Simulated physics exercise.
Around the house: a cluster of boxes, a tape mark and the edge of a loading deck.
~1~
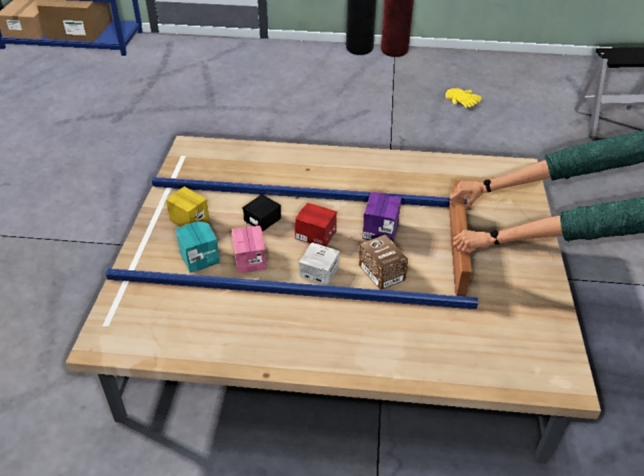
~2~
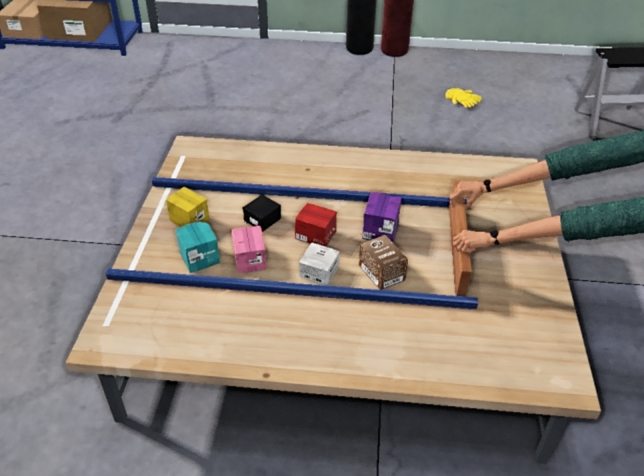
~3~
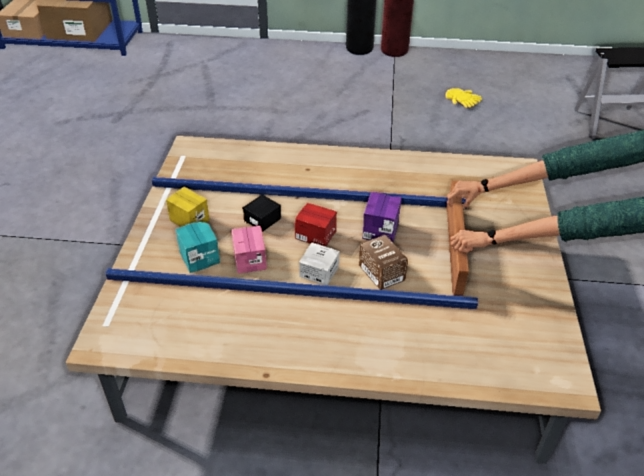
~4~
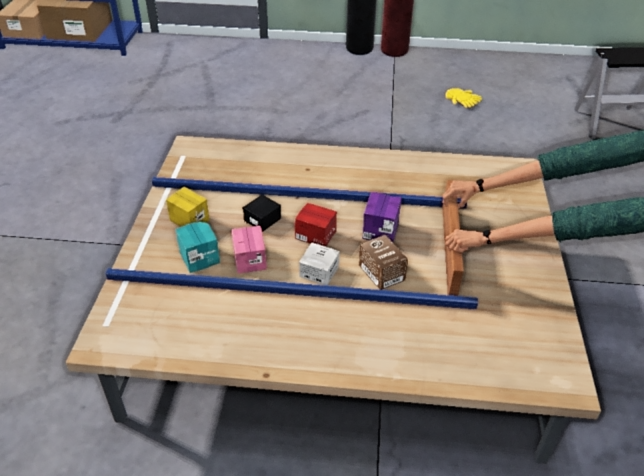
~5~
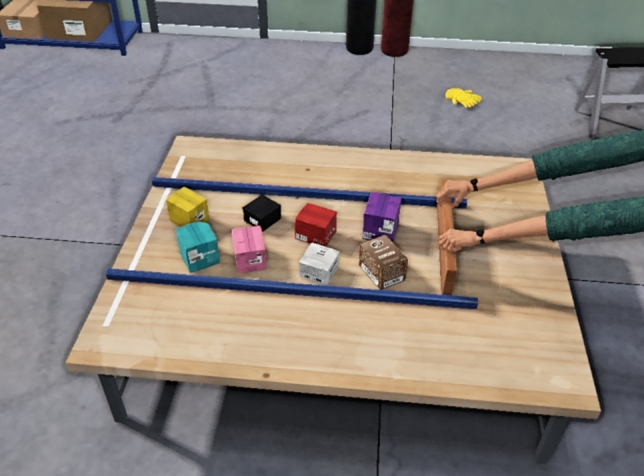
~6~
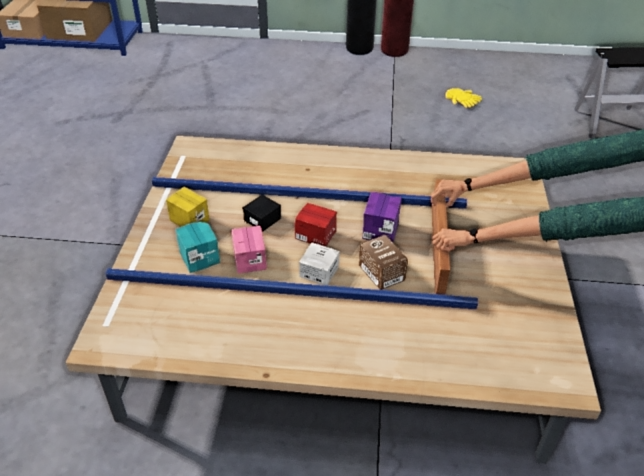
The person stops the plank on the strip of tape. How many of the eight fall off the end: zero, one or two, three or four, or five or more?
Outcome: The number that fall off is five or more.
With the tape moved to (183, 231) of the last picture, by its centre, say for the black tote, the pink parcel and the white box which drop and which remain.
The black tote stays on, the pink parcel goes over, the white box survives.
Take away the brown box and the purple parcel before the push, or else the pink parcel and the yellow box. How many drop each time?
The counts: 3 and 4.
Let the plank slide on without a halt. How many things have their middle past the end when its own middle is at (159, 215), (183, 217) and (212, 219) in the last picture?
It would be 5, 3 and 1.
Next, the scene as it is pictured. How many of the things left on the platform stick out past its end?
That would be 3.
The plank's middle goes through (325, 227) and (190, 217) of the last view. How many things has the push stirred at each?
The counts are 6 and 8.
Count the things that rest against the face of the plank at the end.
That makes 3.
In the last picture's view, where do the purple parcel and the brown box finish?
The purple parcel at (137, 205), the brown box at (125, 236).
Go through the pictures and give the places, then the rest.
The first frame shows yellow box (188, 210); turquoise parcel (198, 246); pink parcel (249, 249); plank (459, 237); tape (150, 229).
The second frame shows turquoise parcel (198, 246); white box (319, 264).
The third frame shows pink parcel (249, 249); black tote (262, 213).
The fourth frame shows yellow box (188, 210); red box (316, 225).
The fifth frame shows turquoise parcel (198, 246); brown box (383, 262).
The sixth frame shows yellow box (188, 210); turquoise parcel (198, 246); pink parcel (249, 249); plank (440, 236); tape (150, 229).
Soon after, none off yet; yellow box at rest near (188, 210); turquoise parcel at rest near (198, 246); pink parcel moved a little near (238, 247).
At rest, the number that fall off is five or more; fallen, white box, red box, pink parcel, turquoise parcel and yellow box.
